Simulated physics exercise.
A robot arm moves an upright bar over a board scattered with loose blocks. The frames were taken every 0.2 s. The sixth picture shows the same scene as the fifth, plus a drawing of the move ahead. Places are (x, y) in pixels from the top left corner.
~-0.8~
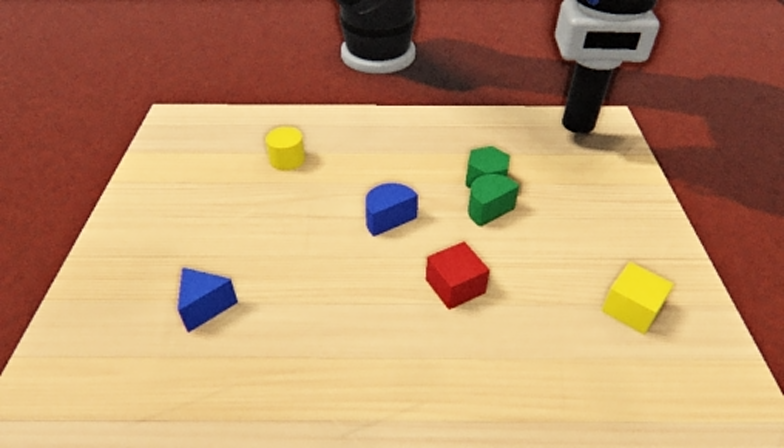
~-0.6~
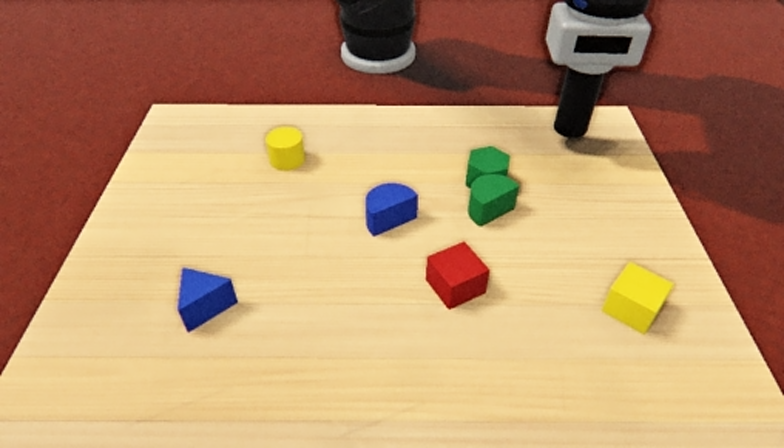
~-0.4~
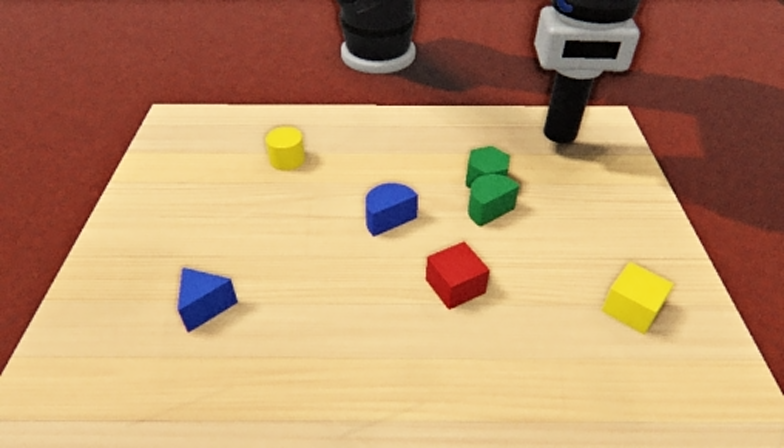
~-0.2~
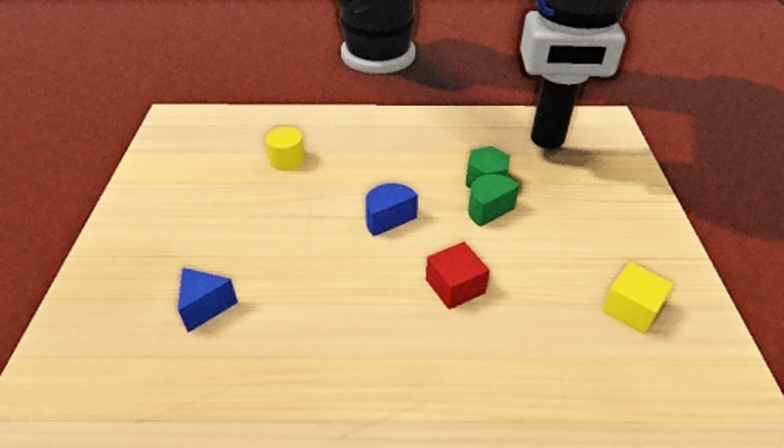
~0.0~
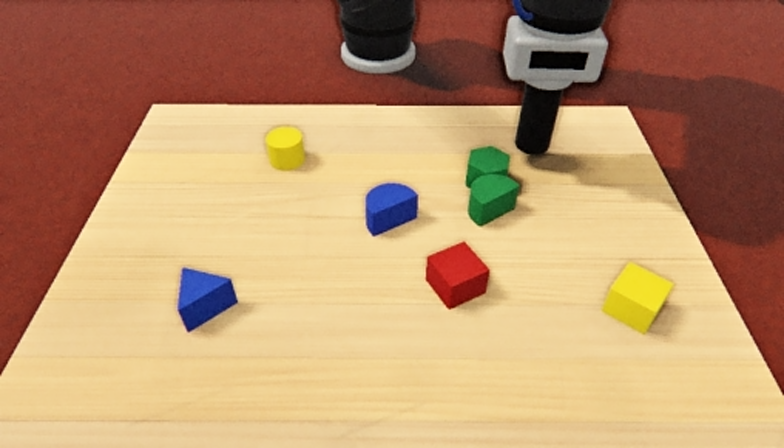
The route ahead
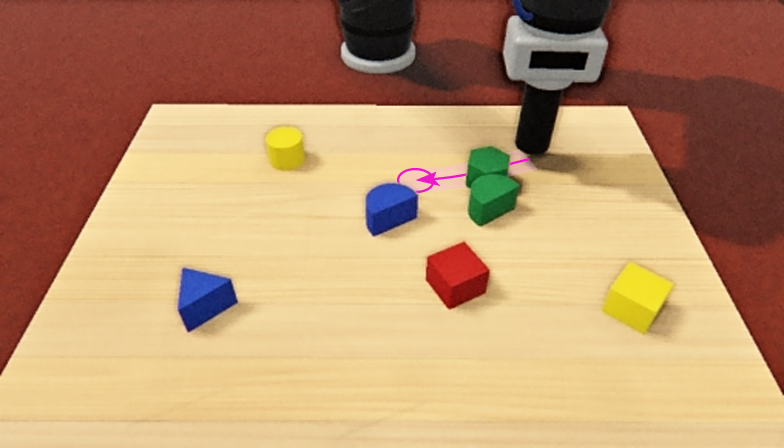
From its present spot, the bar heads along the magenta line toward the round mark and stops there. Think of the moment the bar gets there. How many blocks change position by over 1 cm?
My forecast: 1.
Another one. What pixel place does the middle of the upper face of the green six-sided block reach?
When the path ends, it will be at (445, 181).
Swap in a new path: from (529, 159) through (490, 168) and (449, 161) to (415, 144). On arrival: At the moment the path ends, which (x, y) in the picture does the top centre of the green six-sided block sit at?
Top centre: (465, 167).
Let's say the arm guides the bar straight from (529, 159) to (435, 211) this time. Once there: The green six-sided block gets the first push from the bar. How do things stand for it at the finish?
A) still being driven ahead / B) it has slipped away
(A)
The line goes from (529, 159) by way of (494, 168) and (456, 176) to (416, 180).
The first path, step by step. One third of the way, bar at (495, 155); green six-sided block at (477, 164); green D-shaped block at (492, 189).
Two thirds of the way, bar at (456, 163); green six-sided block at (449, 177), turned 35° anticlockwise; green D-shaped block at (492, 189).
At the end, bar at (416, 167); blue D-shaped block unmoved; green six-sided block at (445, 181), turned 45° anticlockwise; green D-shaped block at (492, 189).
